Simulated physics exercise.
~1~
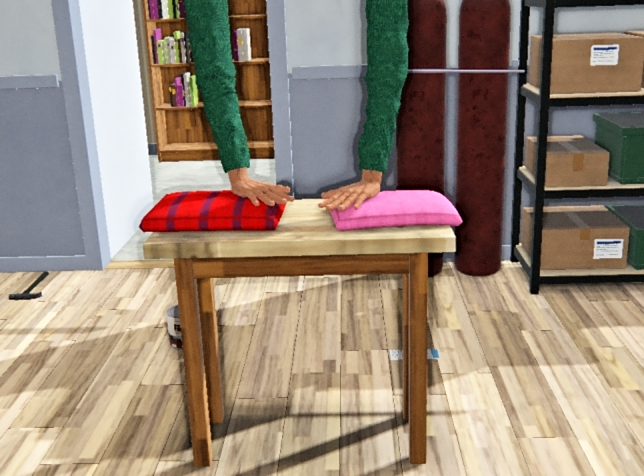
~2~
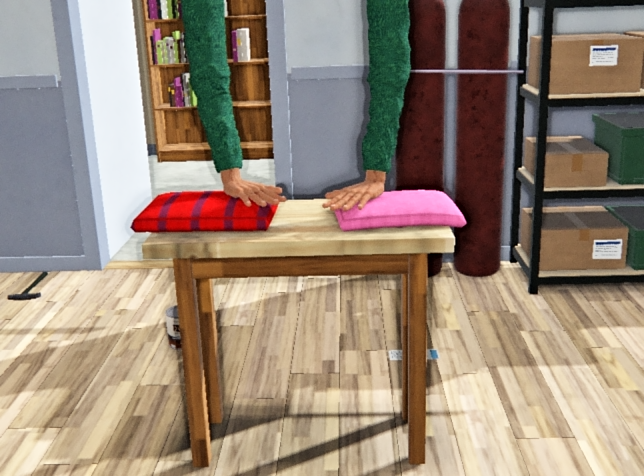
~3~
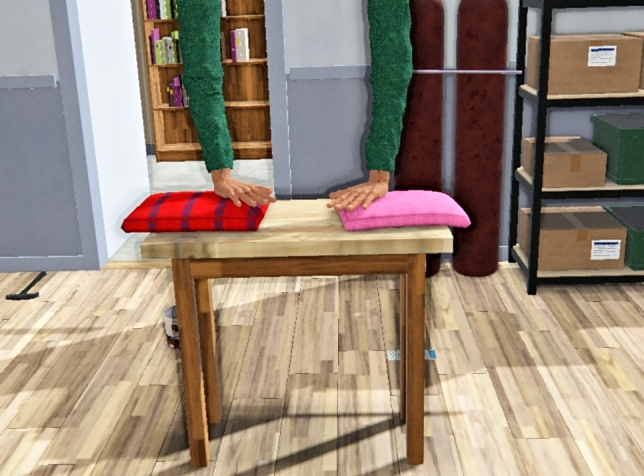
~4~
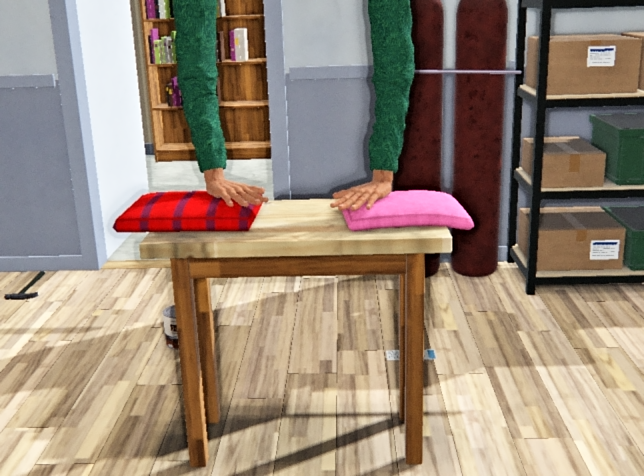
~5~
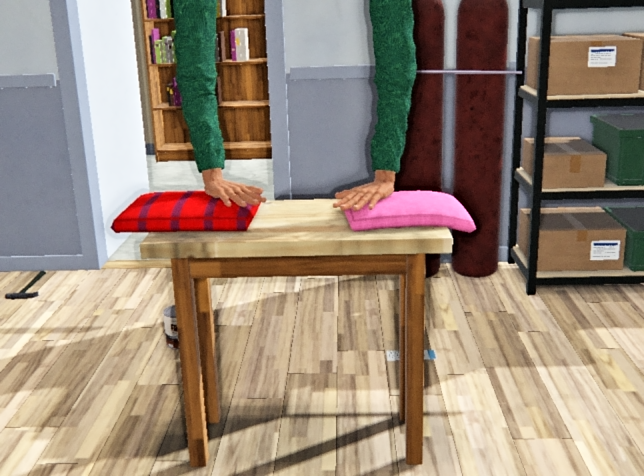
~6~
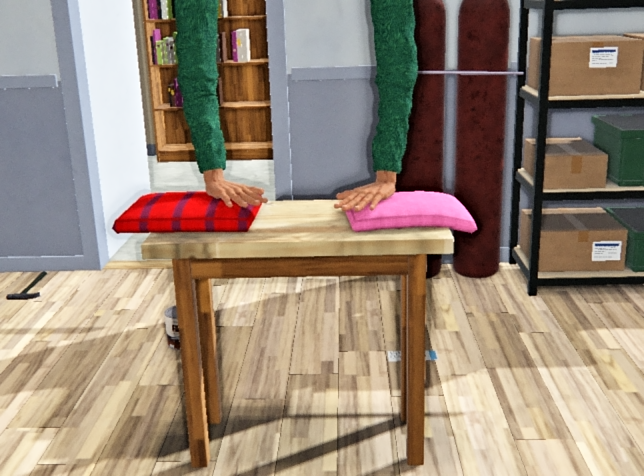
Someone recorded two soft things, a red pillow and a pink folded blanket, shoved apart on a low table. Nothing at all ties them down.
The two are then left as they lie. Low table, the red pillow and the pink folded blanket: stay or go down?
Red pillow stays; pink folded blanket stays.
Then, 0.60 s after the last picture, pillow lying still; folded blanket lying still.
At rest, pillow lying still; folded blanket lying still. The red pillow stays up there and the pink folded blanket remains on top.
